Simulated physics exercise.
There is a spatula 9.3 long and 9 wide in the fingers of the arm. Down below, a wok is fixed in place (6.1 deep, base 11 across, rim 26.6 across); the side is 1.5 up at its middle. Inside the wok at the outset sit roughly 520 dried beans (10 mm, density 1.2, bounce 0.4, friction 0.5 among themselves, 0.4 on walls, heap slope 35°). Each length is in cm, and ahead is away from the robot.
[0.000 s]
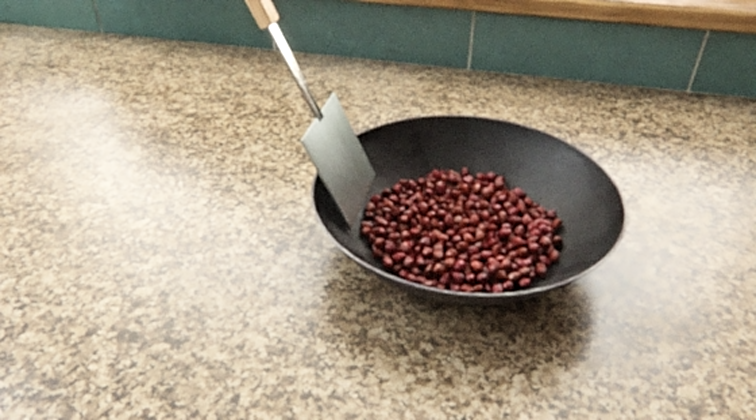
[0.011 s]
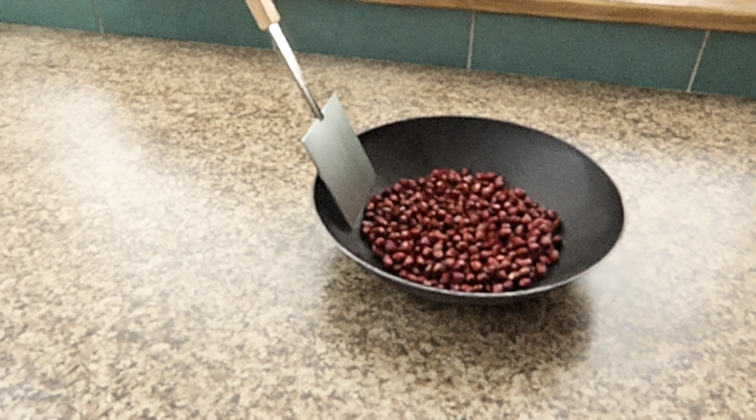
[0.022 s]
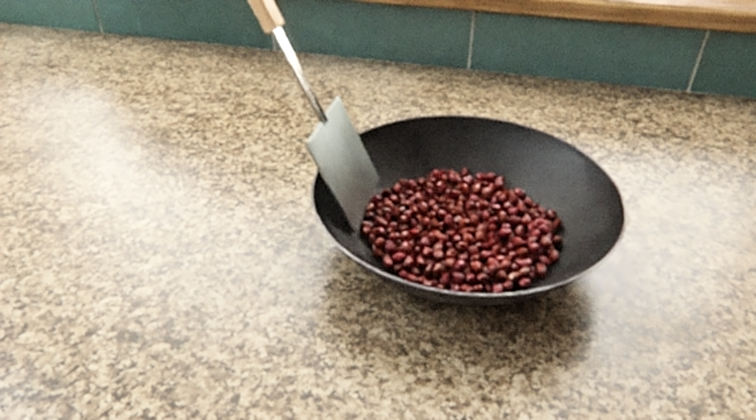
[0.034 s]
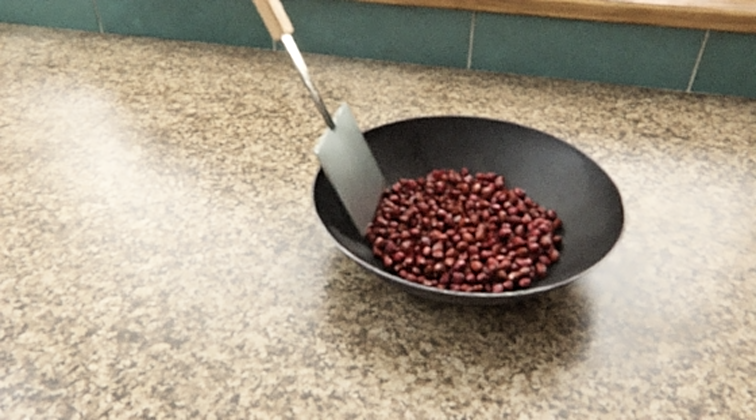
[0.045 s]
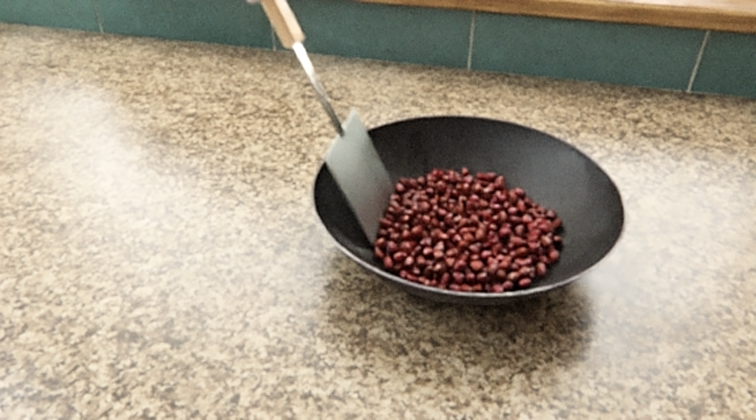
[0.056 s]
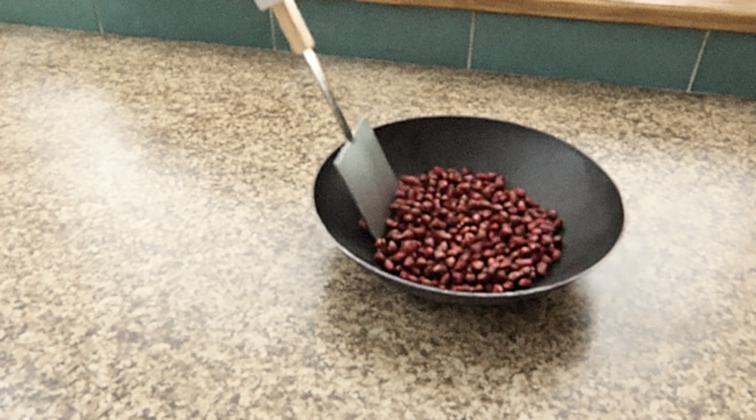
At the start, a metal spatula with a wooden handle leans into the left side of a black wok holding a heap of dark red beans on a speckled countertop. The blade barely shifts, then slides a short way right and slightly down against the beans, which move only slightly.
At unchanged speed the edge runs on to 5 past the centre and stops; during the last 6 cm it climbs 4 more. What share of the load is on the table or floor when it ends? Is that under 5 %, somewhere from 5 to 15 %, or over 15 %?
It is under 5 %.
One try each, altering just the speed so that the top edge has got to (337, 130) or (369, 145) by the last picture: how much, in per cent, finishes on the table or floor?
That comes to about 0 and about 10 percent, in that order.
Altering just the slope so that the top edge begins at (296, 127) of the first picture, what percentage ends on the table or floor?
Around 0 percent ends up on the table or floor.
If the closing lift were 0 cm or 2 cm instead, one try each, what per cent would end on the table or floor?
5 and 0 %.
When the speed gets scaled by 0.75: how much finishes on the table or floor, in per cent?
Near 0 in a hundred.
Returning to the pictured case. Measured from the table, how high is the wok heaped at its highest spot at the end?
It reaches roughly 6.5 cm.
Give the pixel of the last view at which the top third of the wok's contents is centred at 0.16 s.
At about (526, 222).
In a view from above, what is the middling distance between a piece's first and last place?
I'd put it at close to 4 centimetres.
By 0.11 s, sloping 65°, highest piece 7 above the table; 525 in the wok.
By 0.16 s, sloping 65°, highest piece 15 above the table; 524 in the wok, 1 on the blade or in flight.
By 0.38 s, sloping 65°, highest piece 20 above the table; 520 in the wok, 2 on the table or floor, 3 on the blade or in flight.
By 1.43 s, sloping 65°, highest piece 6 above the table; 519 in the wok, 6 on the table or floor.
Final count, 519 in the wok, 6 on the table or floor. That is 1 % on the table or floor.
